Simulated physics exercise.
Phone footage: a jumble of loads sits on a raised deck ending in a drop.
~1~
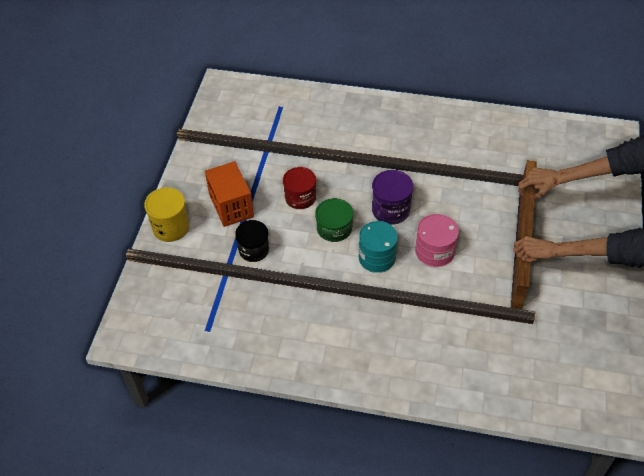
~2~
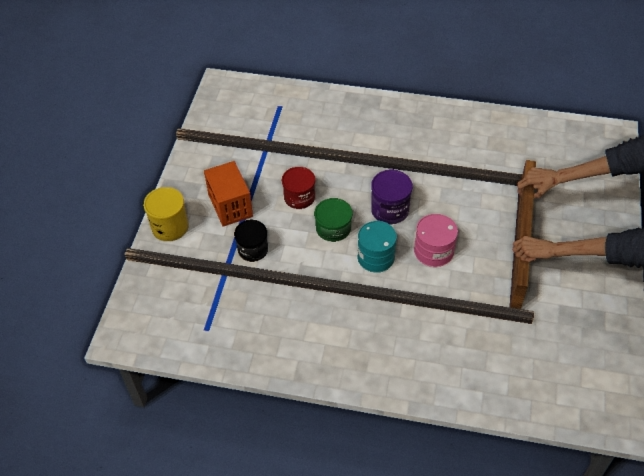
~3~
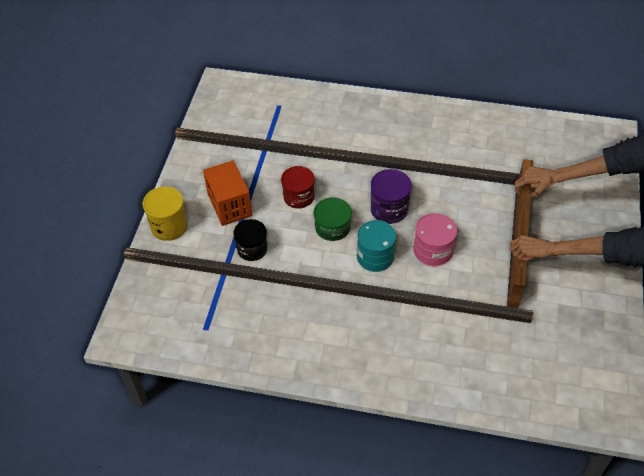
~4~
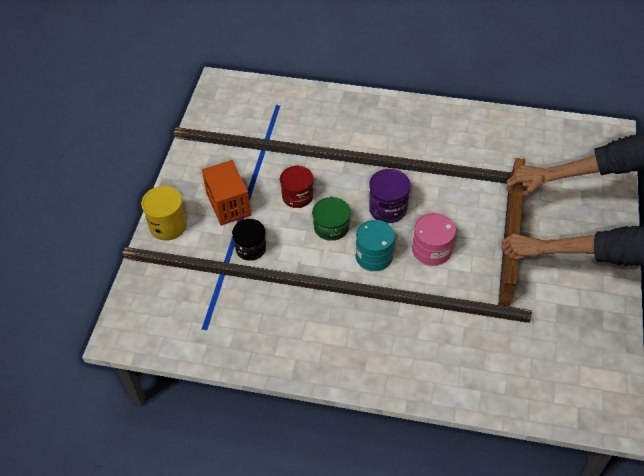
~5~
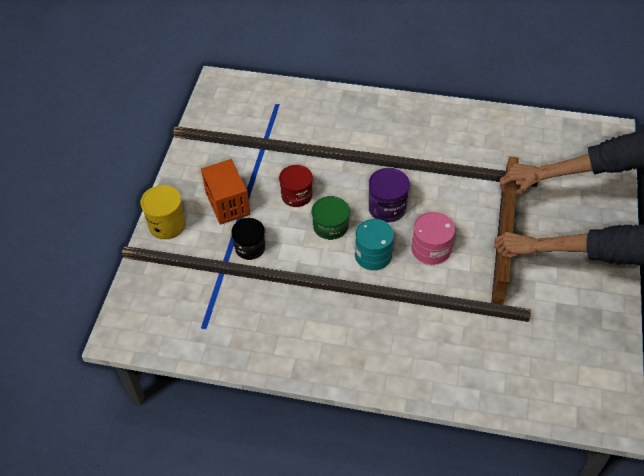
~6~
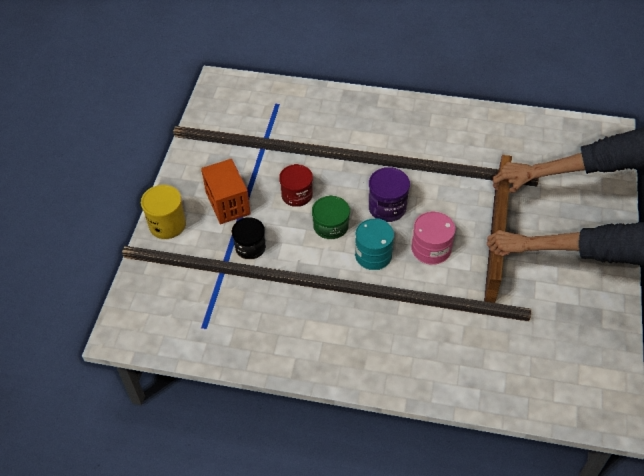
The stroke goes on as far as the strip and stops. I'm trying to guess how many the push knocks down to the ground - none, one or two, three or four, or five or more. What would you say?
Fallen: None.
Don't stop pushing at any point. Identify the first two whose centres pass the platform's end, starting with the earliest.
Order: Yellow pail before orange crate.
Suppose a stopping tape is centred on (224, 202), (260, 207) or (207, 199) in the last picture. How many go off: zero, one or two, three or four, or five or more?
Result per tape, in order - one to two / not one / 1 or 2.
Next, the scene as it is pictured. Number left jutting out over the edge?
The number is 2.
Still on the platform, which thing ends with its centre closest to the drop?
Nearest at the end: The yellow pail.
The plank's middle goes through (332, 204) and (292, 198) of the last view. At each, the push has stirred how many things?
At the first spot 5, then 7.
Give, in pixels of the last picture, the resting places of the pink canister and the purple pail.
The first near (221, 204), the second near (231, 170).
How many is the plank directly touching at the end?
3 of them.
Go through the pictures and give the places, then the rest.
The first picture shows yellow pail (168, 215); orange crate (230, 194); black pail (253, 241); plank (524, 233); tape (248, 207).
The second picture shows orange crate (229, 194); purple pail (391, 197).
The third picture shows black pail (251, 241); turquoise canister (376, 246).
The fourth picture shows yellow pail (165, 214); pink canister (433, 239).
The fifth picture shows orange crate (226, 192); green pail (331, 218).
The sixth picture shows yellow pail (164, 213); orange crate (226, 191); black pail (249, 239); plank (498, 228); tape (244, 205).
Soon after, none off yet; yellow pail at rest near (164, 213); orange crate at rest near (226, 191); black pail at rest near (249, 239).
In the end, the number that fall off is zero.
